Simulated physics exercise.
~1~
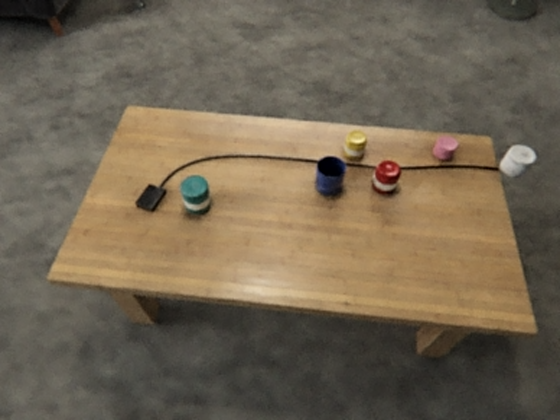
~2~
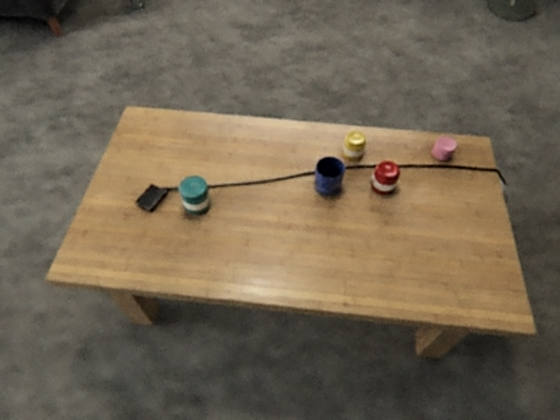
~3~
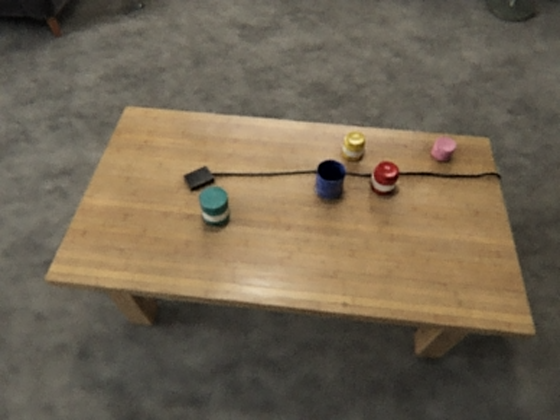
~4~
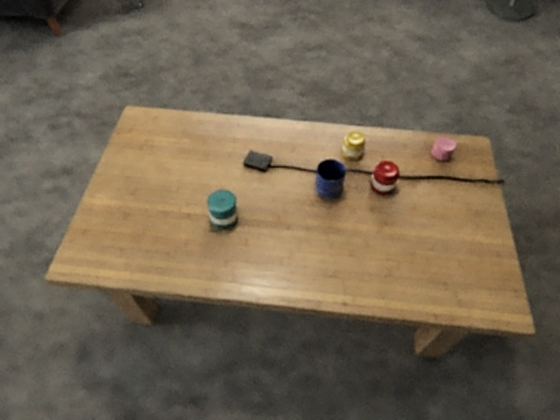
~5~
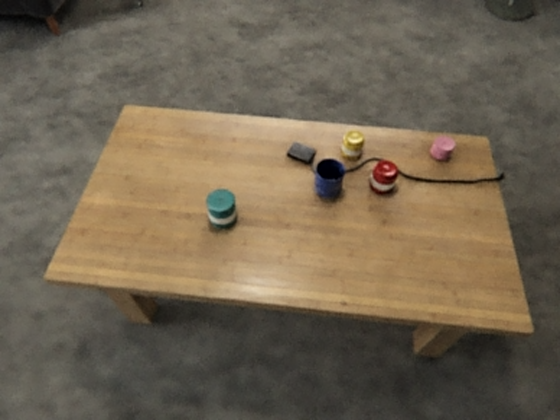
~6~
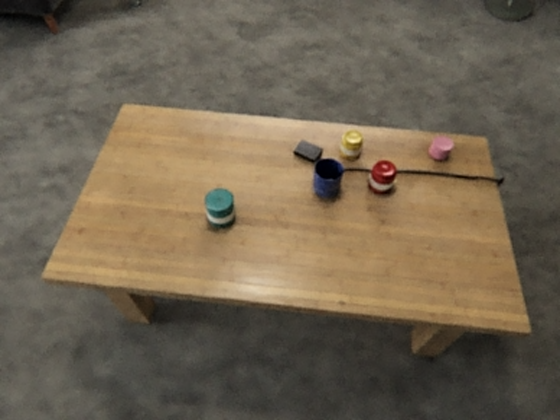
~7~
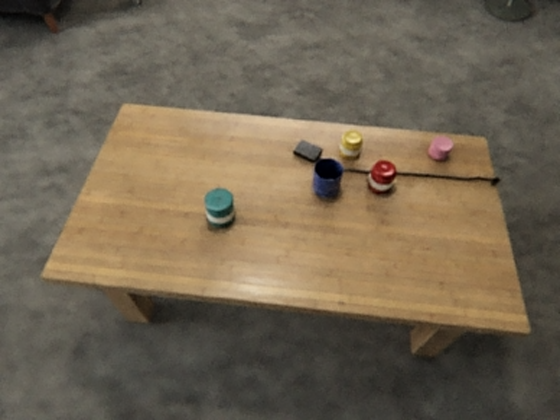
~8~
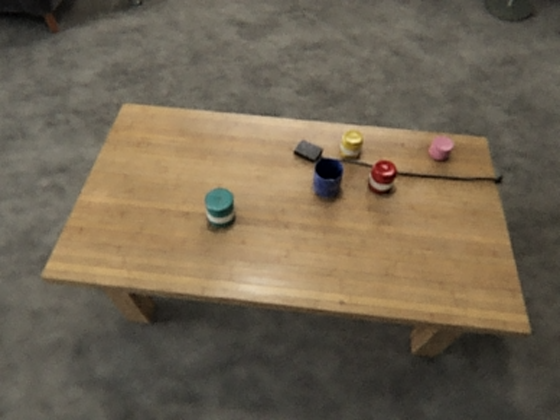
In the video, a white object drops off the right end of a wooden table as a black cable straightens, dragging a phone rightward and shifting a teal tin slightly right; the phone stops near the blue cup and yellow jar, with the tin still on the table.
